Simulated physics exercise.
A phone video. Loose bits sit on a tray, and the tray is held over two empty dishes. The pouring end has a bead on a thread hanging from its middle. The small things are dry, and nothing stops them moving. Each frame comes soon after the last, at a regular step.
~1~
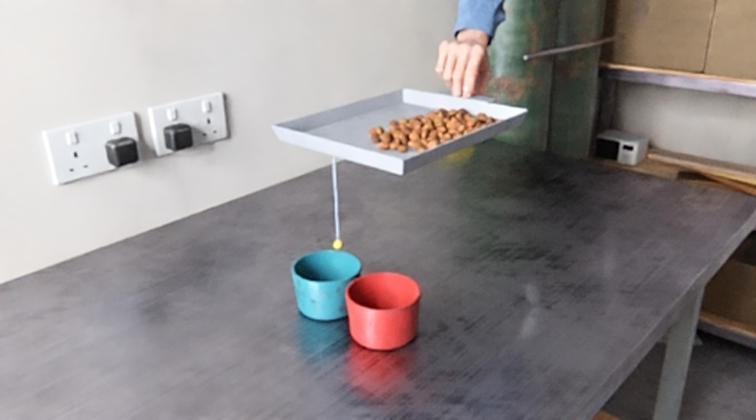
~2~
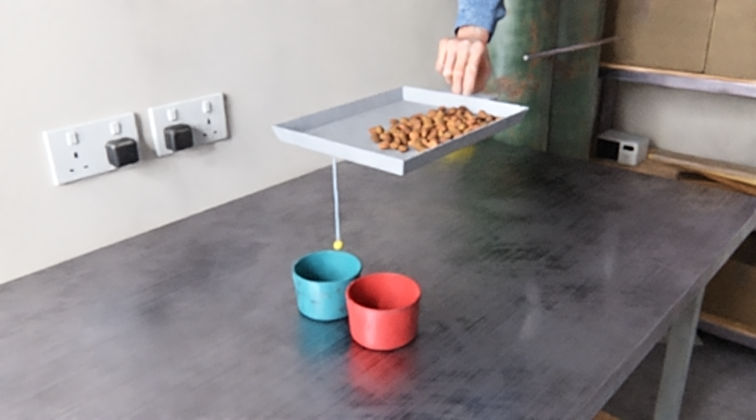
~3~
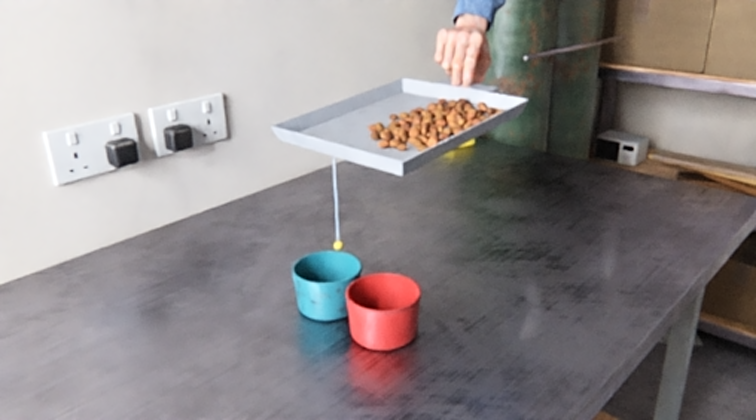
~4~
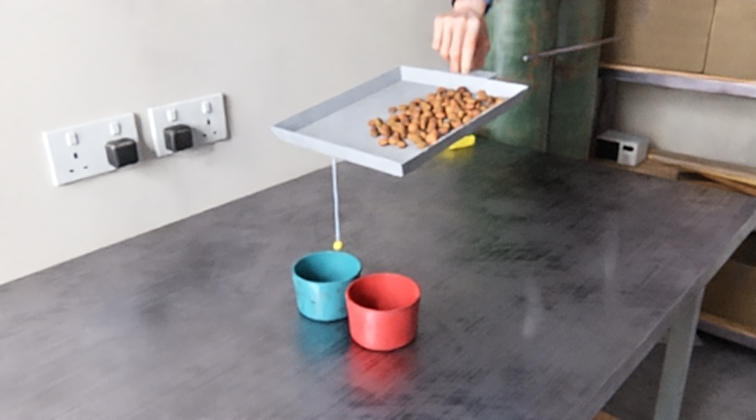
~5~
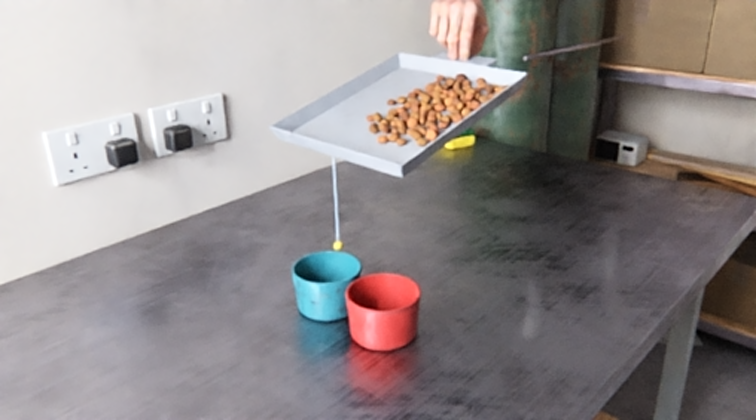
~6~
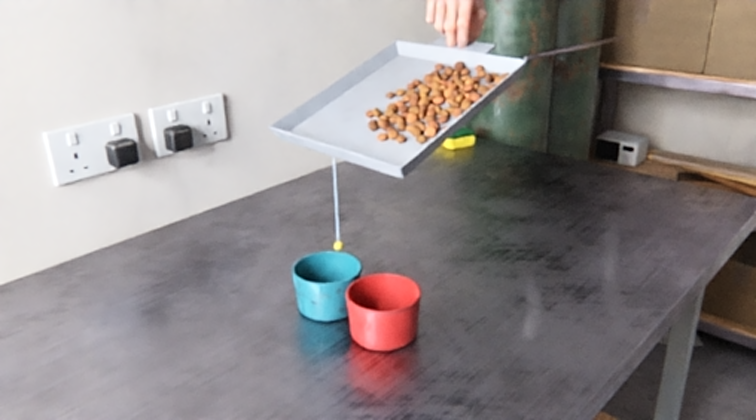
A hand held a pale tray of brown kibble above a teal dish and a red dish on a dark table, then gradually raised the tray's far side, tilting it toward the front.
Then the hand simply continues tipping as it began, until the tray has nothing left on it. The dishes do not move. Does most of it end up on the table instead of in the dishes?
Well, most of the load lands in the dishes, as it turns out.
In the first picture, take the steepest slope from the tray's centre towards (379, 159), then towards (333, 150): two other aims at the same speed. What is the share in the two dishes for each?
In order, some 80 % and some 30 %.
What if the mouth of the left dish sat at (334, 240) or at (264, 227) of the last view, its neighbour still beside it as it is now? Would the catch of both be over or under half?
A minority, then a minority.
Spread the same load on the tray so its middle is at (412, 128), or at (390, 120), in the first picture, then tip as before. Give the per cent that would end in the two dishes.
In order, 60 per cent then 60 per cent.
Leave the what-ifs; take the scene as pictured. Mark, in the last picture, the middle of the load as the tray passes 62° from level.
Roughly at (364, 158).
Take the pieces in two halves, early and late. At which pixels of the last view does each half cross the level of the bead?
The first part at (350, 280); the rest at (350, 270).
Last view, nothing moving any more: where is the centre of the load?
The centre comes to rest near (361, 321).
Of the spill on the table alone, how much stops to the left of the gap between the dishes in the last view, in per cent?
Roughly 80 in a hundred.
Soon, tray tipped steeply; most on the tray; about a quarter in the air.
A while on, tray tipped past a quarter turn; about a quarter on the tray; about a quarter in the right dish; about a quarter in the left dish; about a quarter outside both; about a quarter in the air.
Towards the end, tray tipped past a quarter turn; about a third in the right dish; about a third in the left dish; about a quarter outside both.
Finally, tray tipped past a quarter turn; about a third in the right dish; about a third in the left dish; about a quarter outside both.
